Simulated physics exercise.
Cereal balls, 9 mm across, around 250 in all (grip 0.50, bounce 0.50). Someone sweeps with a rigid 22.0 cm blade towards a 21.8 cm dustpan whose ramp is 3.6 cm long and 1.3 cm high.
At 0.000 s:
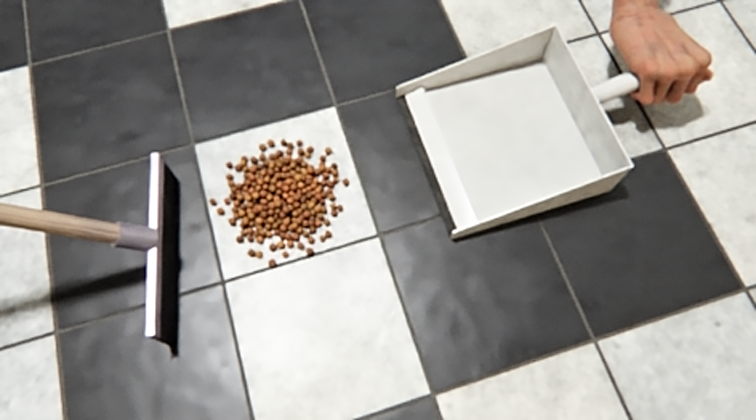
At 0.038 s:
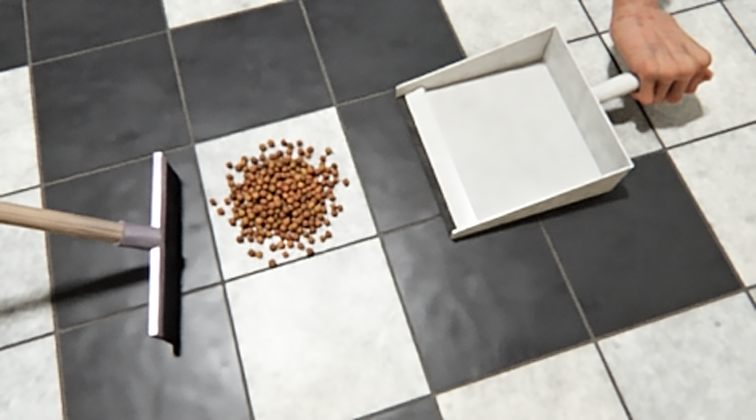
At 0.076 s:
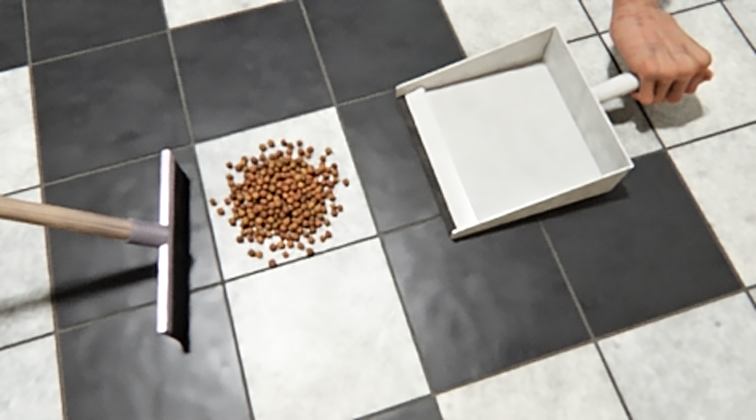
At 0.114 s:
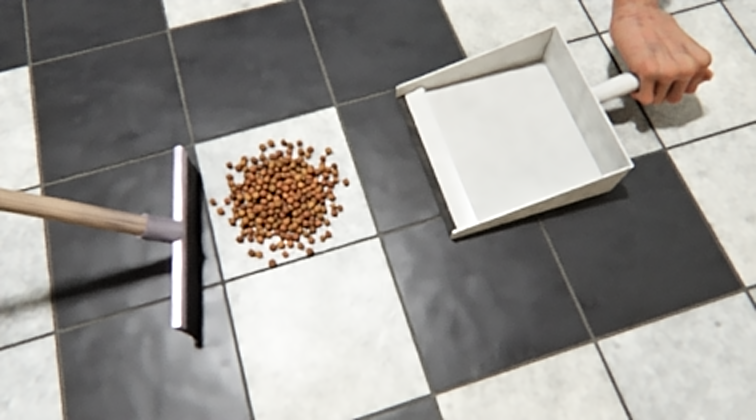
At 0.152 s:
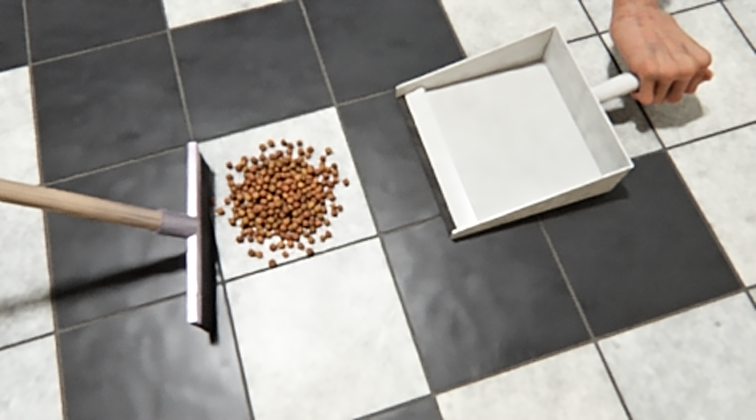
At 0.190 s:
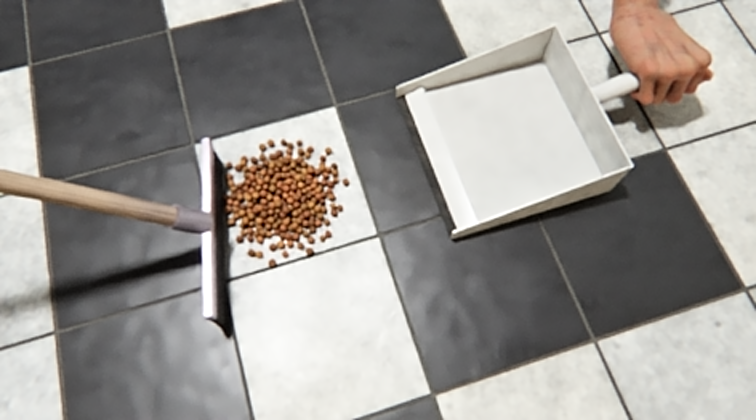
A rigid blade on a wooden handle slides right across checkered tiles to the cereal balls.
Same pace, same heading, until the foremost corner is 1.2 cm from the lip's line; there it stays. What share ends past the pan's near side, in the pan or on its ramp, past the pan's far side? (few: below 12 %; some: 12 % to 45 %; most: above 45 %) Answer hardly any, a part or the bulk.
Near side: Hardly any, pan: A part, far side: Hardly any.
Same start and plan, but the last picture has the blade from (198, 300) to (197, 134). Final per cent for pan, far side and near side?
Pan 10, far 15, near 0.
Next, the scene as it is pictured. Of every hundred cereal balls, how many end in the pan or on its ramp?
About 40 per cent.
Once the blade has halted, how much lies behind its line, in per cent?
Roughly 10 per cent.
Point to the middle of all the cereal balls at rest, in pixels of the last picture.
Near (421, 160).
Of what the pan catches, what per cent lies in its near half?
Some 30 per cent.
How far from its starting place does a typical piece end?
Roughly 20 cm.
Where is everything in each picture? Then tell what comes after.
The first picture shows blade from (154, 334) to (158, 160), moved 0.0 cm, 0 of the pieces shifted so far; middle of the pieces at (284, 196); pan at (513, 138).
The second picture shows blade from (157, 333) to (161, 160), moved 0.3 cm, 0 of the pieces shifted so far; middle of the pieces at (284, 196).
The third picture shows blade from (166, 330) to (169, 157), moved 1.3 cm, 0 of the pieces shifted so far; middle of the pieces at (284, 196).
The fourth picture shows blade from (180, 326) to (182, 154), moved 2.9 cm, 0 of the pieces shifted so far; middle of the pieces at (284, 196).
The fifth picture shows blade from (195, 320) to (195, 150), moved 4.6 cm, 0 of the pieces shifted so far; middle of the pieces at (284, 196).
The sixth picture shows blade from (211, 315) to (209, 146), moved 6.3 cm, 3 of the pieces shifted so far; middle of the pieces at (284, 196); pan at (513, 138). Its pace works out near 0.45 m/s.
Then, at 0.46 s, middle of the blade 15 cm from the lip; 0 % over the lip, far side 5 %, near side 0 %.
After 0.63 s, middle of the blade 8 cm from the lip; 0 % over the lip, far side 5 %, near side 5 %.
After 0.93 s, middle of the blade 3 cm from the lip; 40 % over the lip, far side 5 %, near side 5 %.
At rest (1.2 s), near side 5 %, pan 40 %, far side 5 %, in front of the lip or behind the blade 50 %.
